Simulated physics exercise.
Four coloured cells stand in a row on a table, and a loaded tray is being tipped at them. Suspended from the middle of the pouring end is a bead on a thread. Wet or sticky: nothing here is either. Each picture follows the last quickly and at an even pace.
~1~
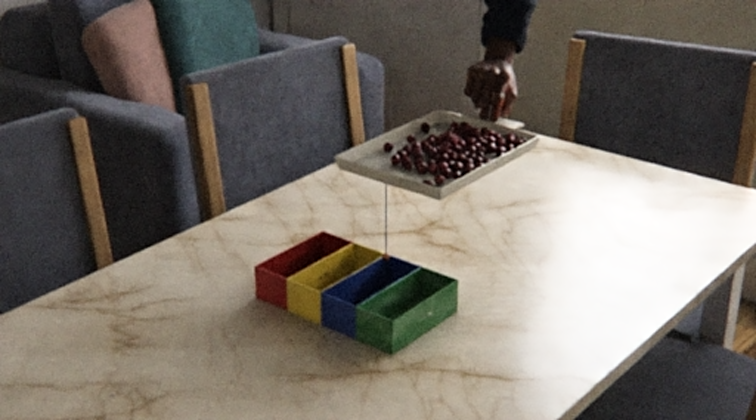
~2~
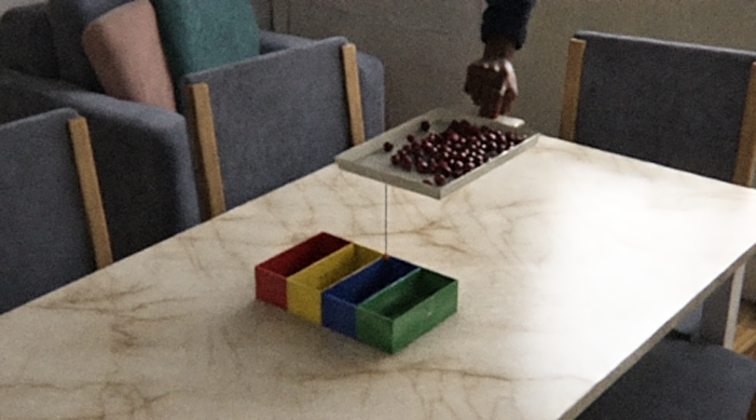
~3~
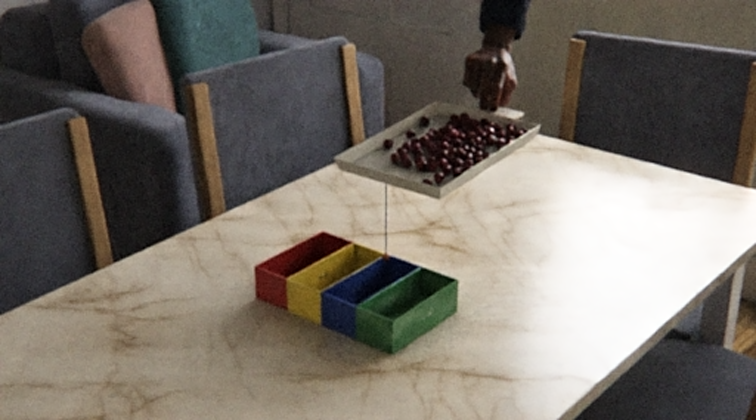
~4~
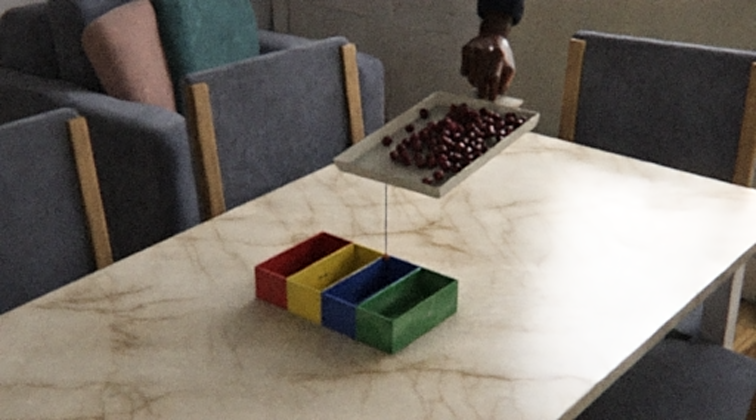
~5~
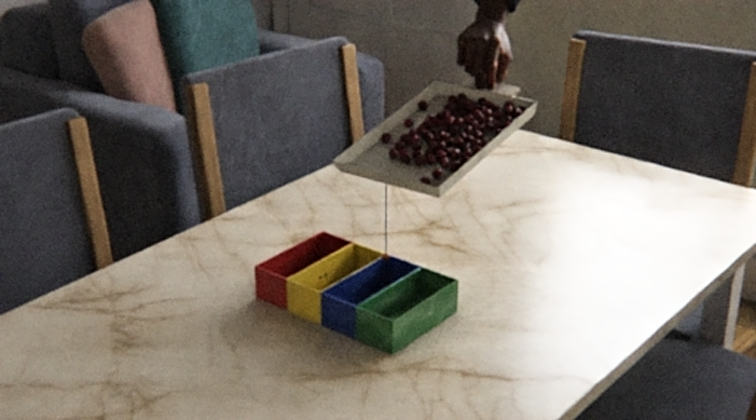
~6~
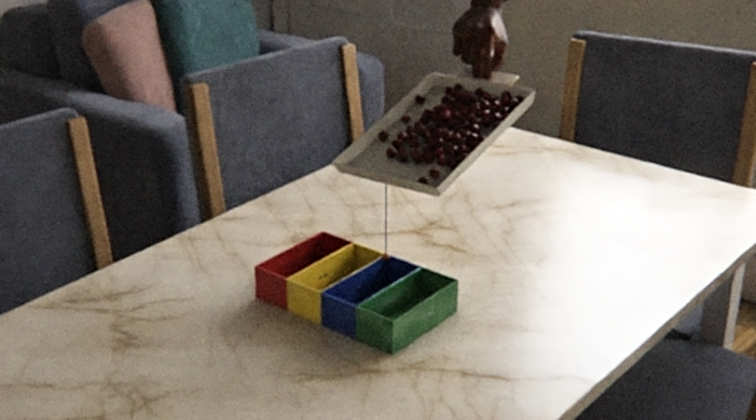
A tray of dark red cherries was gradually tilted as a hand lifted its far end, its near edge dipping slightly to the left, above red, yellow, blue and green boxes on a marble-patterned table.
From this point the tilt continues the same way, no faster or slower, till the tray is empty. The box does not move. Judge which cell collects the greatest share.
I would say the yellow one.
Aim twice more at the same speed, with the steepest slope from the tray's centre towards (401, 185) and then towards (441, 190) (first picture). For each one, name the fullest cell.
In order, it comes out as the green cell and the green one.
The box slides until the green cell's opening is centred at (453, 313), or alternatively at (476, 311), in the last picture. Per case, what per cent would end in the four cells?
You'd get 70 per cent first and 50 per cent second.
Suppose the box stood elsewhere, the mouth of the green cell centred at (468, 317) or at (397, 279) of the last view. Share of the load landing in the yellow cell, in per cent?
20, then 30 %.
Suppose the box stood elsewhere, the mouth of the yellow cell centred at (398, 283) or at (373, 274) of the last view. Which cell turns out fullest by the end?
First try: Red. Second try: The red cell.
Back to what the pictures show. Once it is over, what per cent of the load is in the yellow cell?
Roughly 40 in every hundred pieces, I'd say.
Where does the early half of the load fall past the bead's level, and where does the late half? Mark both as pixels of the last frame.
The opening part goes through (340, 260); what follows goes through (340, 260).
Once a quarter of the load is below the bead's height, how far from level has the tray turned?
Near 100 degrees.
Soon after the last picture, tray tipped steeply; nearly all on the tray; a stray few falling or outside the box.
A little later, tray tipped right over; about a third on the tray; about a quarter in the yellow cell; a small part in the blue cell; a small part in the red cell; a small part in the green cell; about a quarter falling or outside the box.
Later still, tray tipped past a quarter turn; about a third in the yellow cell; about a quarter in the blue cell; about a quarter in the red cell; a small part in the green cell; a small part falling or outside the box.
At rest, tray tipped past a quarter turn; about a third in the yellow cell; about a quarter in the blue cell; about a quarter in the red cell; a small part in the green cell; a small part outside the box.
